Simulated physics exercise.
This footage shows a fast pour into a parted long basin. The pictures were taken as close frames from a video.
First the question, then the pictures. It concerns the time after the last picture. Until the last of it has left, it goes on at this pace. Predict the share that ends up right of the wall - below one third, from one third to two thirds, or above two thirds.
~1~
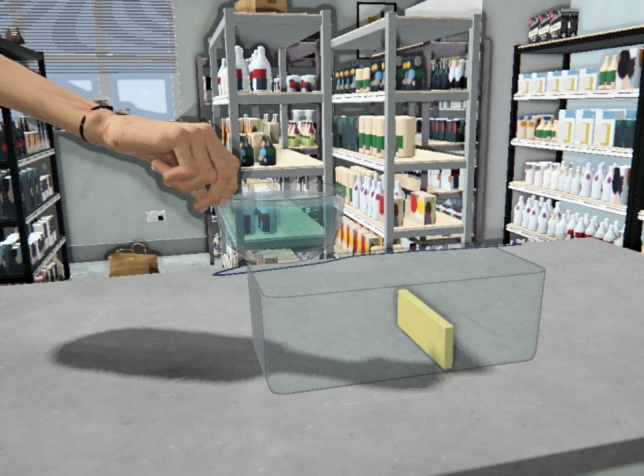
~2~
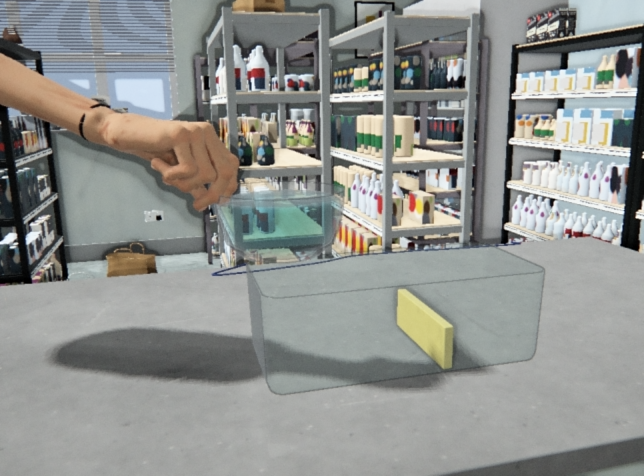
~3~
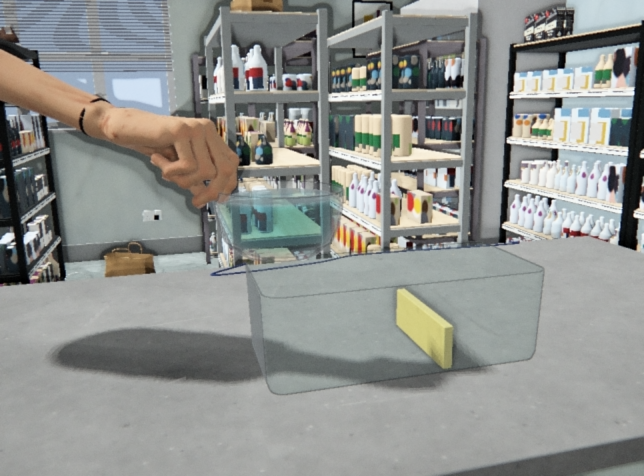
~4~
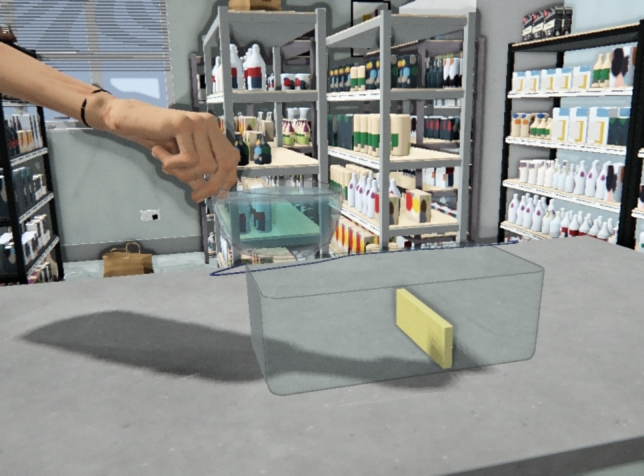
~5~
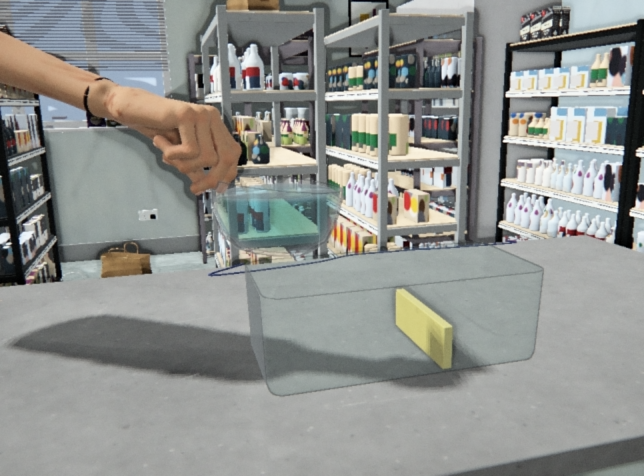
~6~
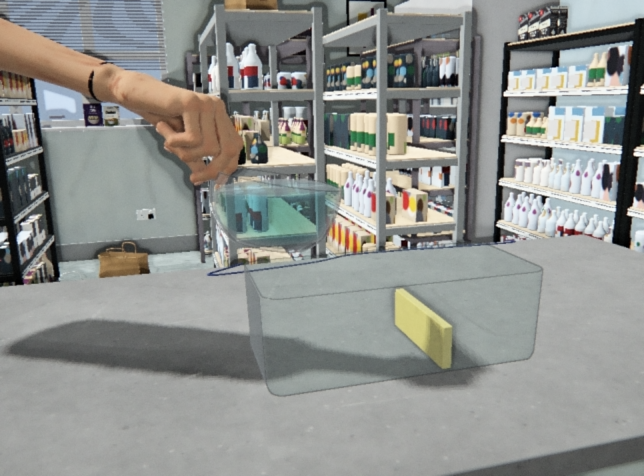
The share is from one third to two thirds.
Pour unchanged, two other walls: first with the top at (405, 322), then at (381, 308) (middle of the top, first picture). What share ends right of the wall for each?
The first placement leaves close to 75 per cent, the second close to 95 per cent.
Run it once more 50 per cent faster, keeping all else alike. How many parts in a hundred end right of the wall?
Close to 50 per cent.
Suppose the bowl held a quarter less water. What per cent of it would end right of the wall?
I'd reckon close to 30 %.
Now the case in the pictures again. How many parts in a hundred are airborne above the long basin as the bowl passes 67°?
Share in flight: Approx. 35 %.
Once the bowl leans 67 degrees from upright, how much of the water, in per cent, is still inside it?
50 in a hundred.
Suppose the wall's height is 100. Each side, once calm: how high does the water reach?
Left of the wall 30 %, right of the wall 40 %.
A moment on, the bowl is tipped part way and 48 per cent is still to pour, 18 is left of the wall and 0 right of it.
Next, the bowl is tipped right over and 3 per cent is still to pour, 44 is left of the wall and 43 right of it.
Then the bowl is tipped right over and 0 per cent is still to pour, 56 is left of the wall and 43 right of it.
Later the bowl is tipped right over and 0 per cent is still to pour, 56 is left of the wall and 44 right of it.
In the end 56 per cent lies left of the wall, 44 right of it and 1 outside.
